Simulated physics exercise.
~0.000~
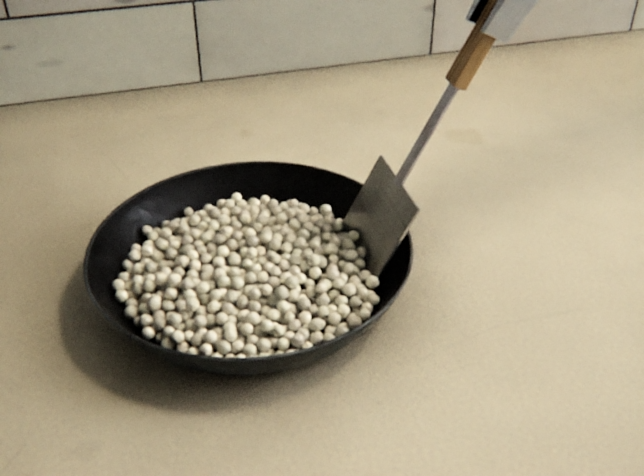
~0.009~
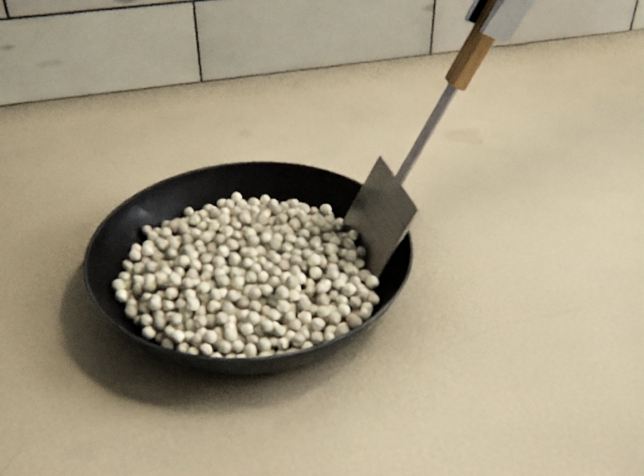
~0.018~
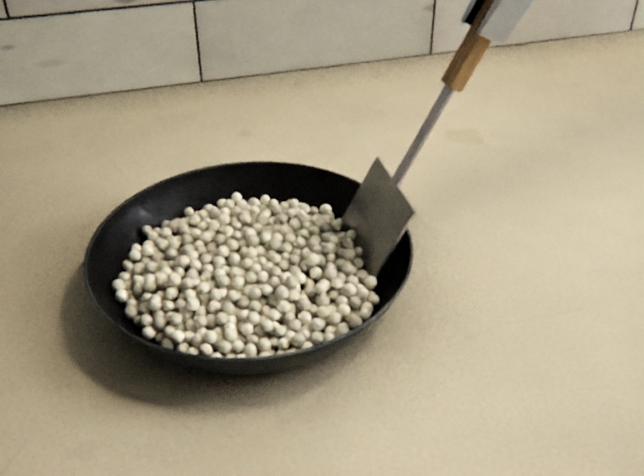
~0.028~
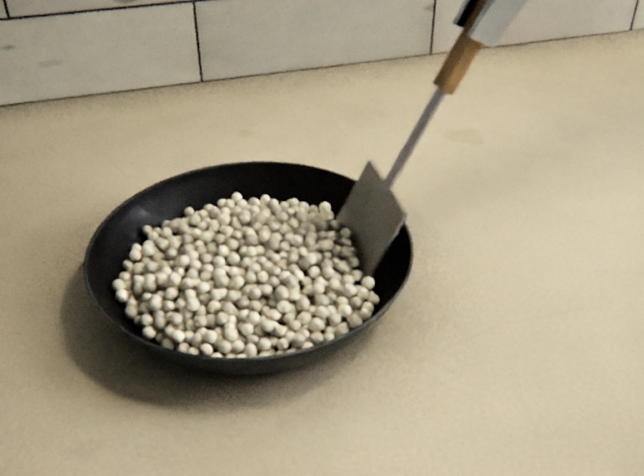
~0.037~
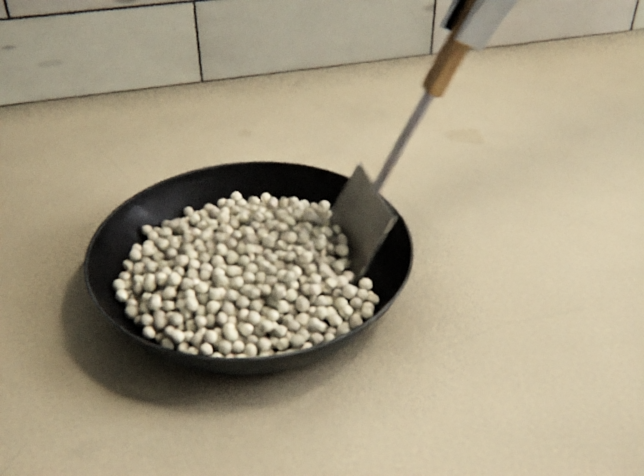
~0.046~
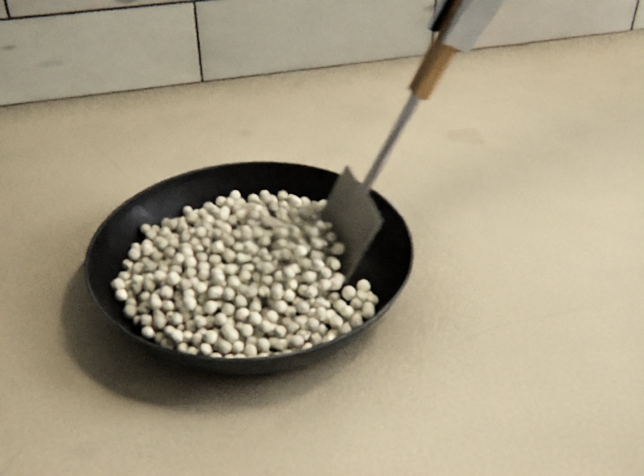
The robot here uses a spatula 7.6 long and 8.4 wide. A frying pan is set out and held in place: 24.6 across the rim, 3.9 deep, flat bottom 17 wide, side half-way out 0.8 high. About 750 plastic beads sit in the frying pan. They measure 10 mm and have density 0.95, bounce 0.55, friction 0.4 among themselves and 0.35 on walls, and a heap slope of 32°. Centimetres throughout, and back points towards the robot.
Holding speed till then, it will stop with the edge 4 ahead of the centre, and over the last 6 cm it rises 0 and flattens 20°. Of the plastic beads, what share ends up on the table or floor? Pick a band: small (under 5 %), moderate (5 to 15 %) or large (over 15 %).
The share is small, under 5 %.
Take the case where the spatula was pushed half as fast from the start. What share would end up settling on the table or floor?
About 0 in a hundred.
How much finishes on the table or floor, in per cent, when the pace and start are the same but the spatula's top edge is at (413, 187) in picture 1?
Around 0 percent ends up on the table or floor.
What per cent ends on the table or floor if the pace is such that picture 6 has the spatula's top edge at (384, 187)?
Expect about 0 per cent there.
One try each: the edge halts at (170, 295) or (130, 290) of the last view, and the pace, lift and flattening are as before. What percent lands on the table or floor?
The two tries give near 10 and near 35 in a hundred.
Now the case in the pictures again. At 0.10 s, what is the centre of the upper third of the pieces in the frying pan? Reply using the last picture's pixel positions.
(234, 255).
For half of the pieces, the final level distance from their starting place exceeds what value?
Near 3 cm, measured level.
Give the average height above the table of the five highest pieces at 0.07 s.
I'd put them at about 6 centimetres above the table.
After 0.07 s, sloping 62°, highest piece 6 above the table; 750 in the frying pan.
After 0.10 s, sloping 56°, highest piece 8 above the table; 750 in the frying pan.
After 0.31 s, sloping 43°, highest piece 6 above the table; 738 in the frying pan, 11 on the table or floor, 1 on the blade or in flight.
After 1.36 s, sloping 43°, highest piece 5 above the table; 736 in the frying pan, 14 on the table or floor.
In the end, 736 in the frying pan, 14 on the table or floor. That is 2 % on the table or floor.
